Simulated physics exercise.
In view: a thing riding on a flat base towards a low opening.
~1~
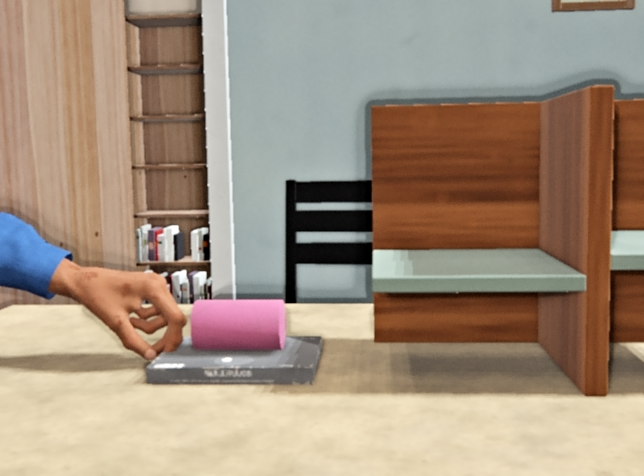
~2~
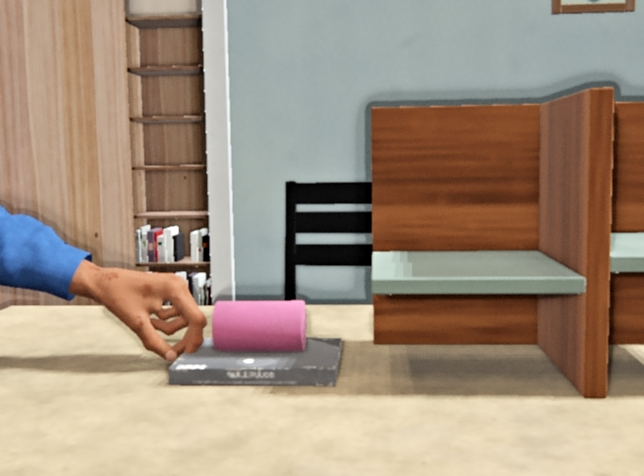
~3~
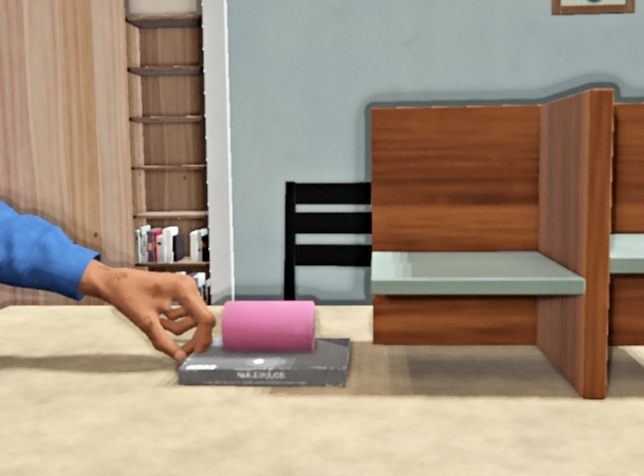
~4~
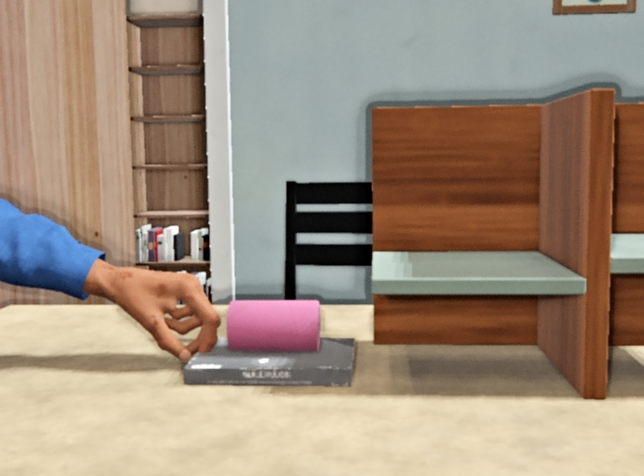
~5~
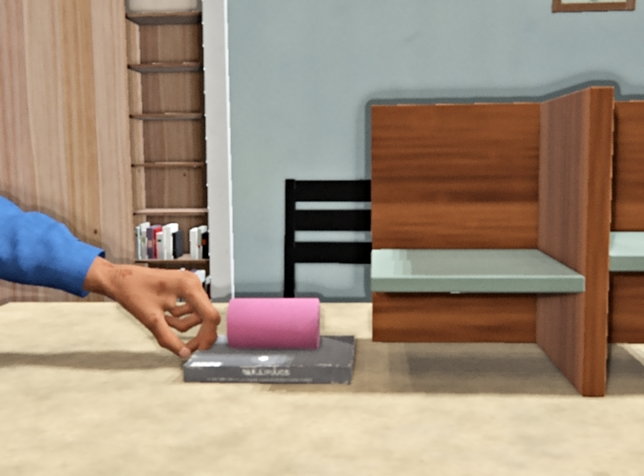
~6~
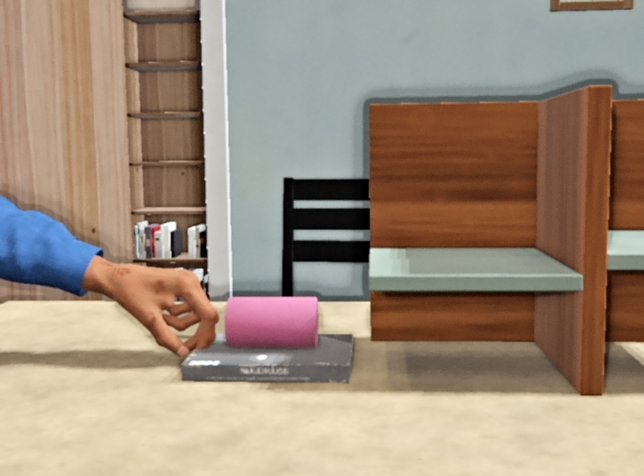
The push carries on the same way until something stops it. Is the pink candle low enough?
Outcome: The pink candle rides in untouched.
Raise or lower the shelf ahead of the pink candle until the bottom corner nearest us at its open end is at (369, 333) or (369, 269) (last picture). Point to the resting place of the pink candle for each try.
About (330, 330) and (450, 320).
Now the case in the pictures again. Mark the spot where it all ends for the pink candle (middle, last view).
Near (452, 324).
Then, 0.58 s past the last view, pink candle riding along near (319, 323).
Then, 1.06 s past the last view, pink candle riding along near (376, 324).
Then, 1.46 s past the last view, pink candle riding along near (425, 324).
Finally, the pink candle passes below, near (451, 324).
